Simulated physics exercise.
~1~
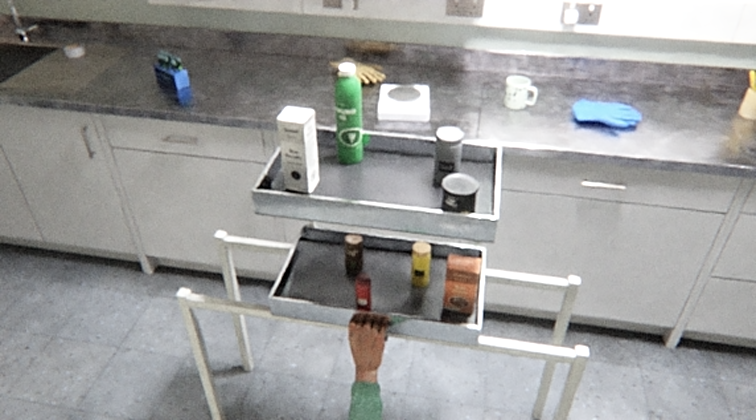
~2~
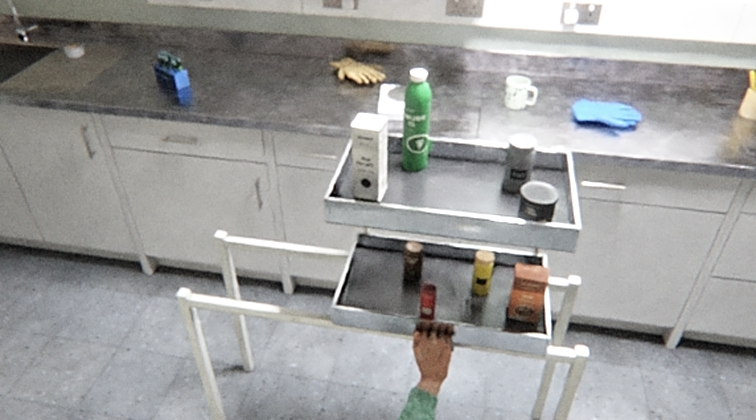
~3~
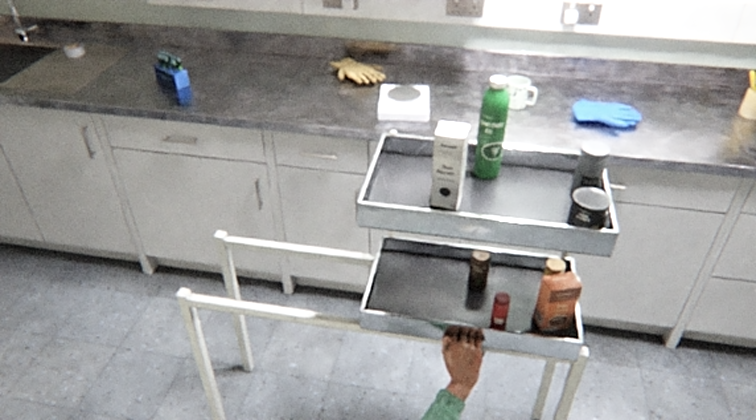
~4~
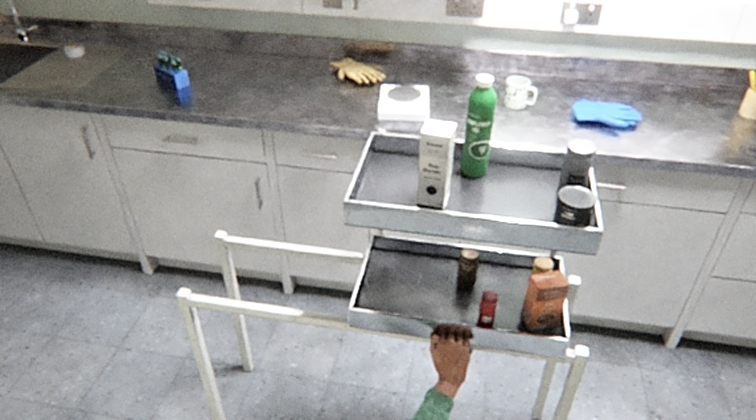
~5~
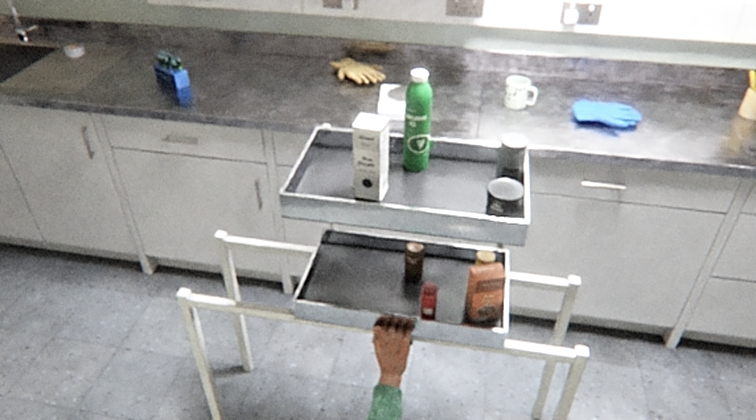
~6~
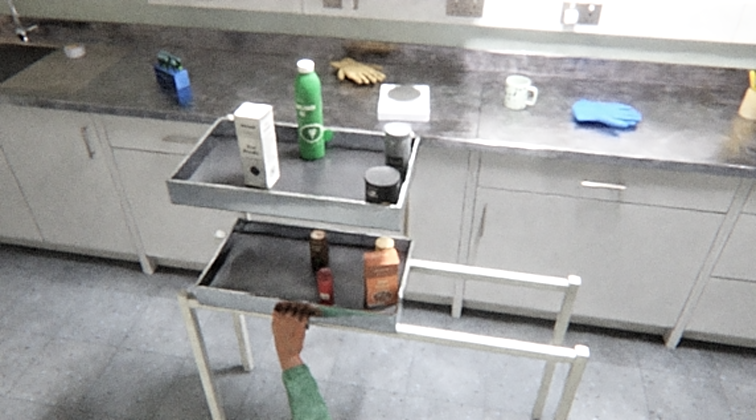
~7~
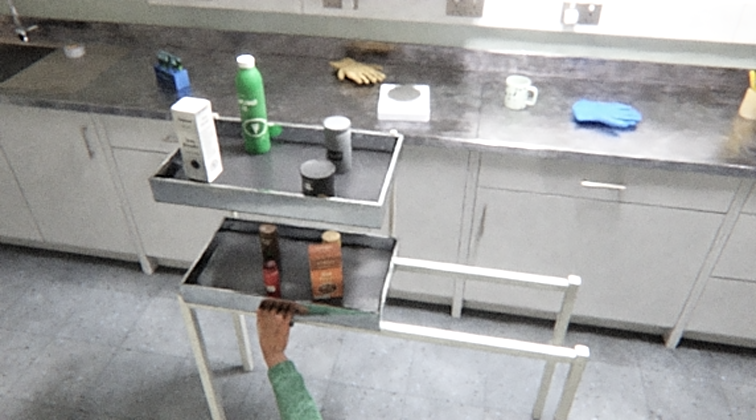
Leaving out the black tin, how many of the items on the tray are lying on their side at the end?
None of them are; the cartons, shakers, bottle, can and jar all stay upright.
